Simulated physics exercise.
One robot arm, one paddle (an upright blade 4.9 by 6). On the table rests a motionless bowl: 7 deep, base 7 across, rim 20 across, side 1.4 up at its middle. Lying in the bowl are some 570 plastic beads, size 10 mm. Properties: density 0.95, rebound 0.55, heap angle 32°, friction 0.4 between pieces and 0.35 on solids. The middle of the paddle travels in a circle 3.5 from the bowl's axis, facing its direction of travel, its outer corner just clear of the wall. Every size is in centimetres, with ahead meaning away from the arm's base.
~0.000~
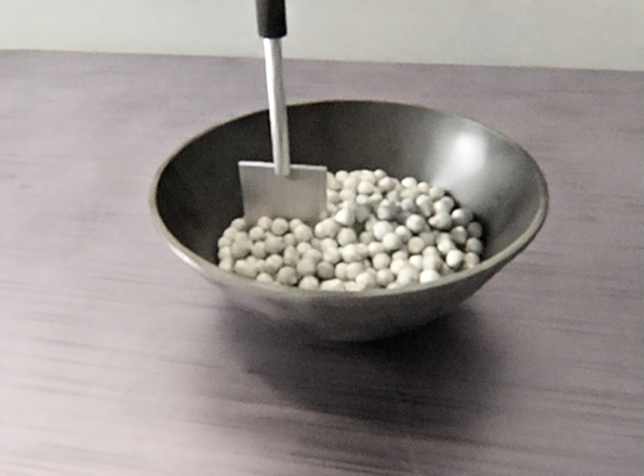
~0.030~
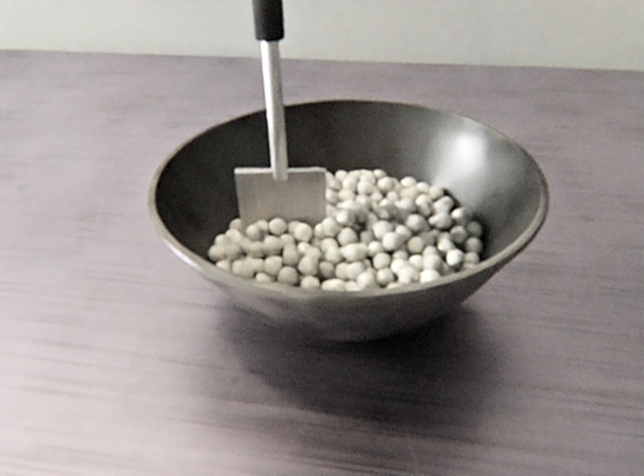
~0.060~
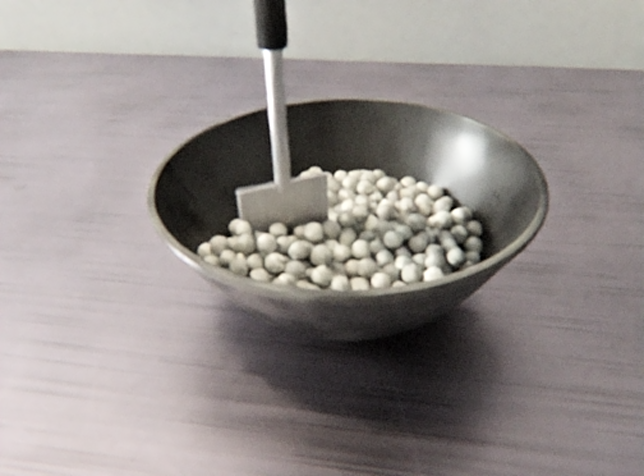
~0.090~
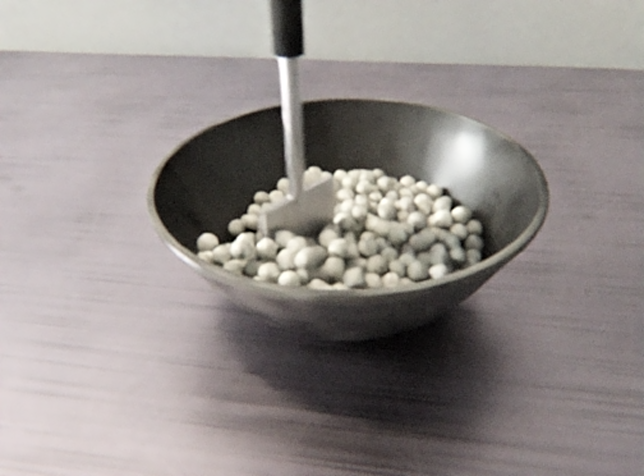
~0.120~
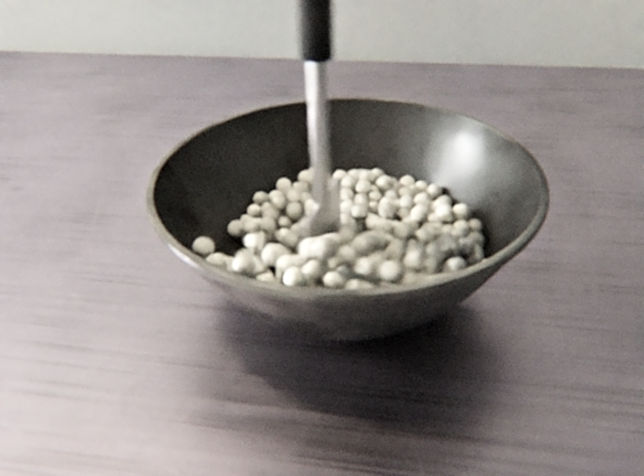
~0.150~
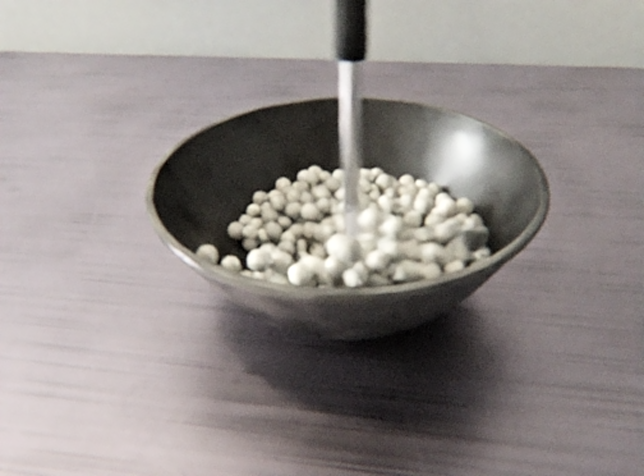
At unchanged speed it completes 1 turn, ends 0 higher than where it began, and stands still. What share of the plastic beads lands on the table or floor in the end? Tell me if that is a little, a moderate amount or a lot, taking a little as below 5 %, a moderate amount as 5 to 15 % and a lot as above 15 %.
A moderate amount, from 5 to 15 %.
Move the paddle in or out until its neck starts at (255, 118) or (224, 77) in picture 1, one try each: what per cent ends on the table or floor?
Near 20 and 0 in a hundred, one try each.
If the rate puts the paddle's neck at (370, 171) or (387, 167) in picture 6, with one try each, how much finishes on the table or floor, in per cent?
First try: Around 15 %; second try: Around 20 %.
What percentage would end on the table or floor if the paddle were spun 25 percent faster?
I'd expect about 15 %.
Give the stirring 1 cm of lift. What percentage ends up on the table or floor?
About 5 percent.
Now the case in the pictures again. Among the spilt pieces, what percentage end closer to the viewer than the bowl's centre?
Around 30 percent of it.
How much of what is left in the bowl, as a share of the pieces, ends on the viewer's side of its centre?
Roughly 55 percent of it.
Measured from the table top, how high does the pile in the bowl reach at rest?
The top sits some 6.5 cm up.
After 0.27 s, 199° round, highest piece 9 above the table; 563 in the bowl, 1 on the table or floor, 7 in flight or on the tool.
After 0.39 s, 296° round, highest piece 9 above the table; 550 in the bowl, 10 on the table or floor, 11 in flight or on the tool.
After 0.65 s, 0° round, highest piece 6 above the table; 531 in the bowl, 39 on the table or floor, 1 in flight or on the tool.
After 1.35 s, 0° round, highest piece 6 above the table; 531 in the bowl, 40 on the table or floor.
In the end, 531 in the bowl, 40 on the table or floor. That is 7 % on the table or floor.
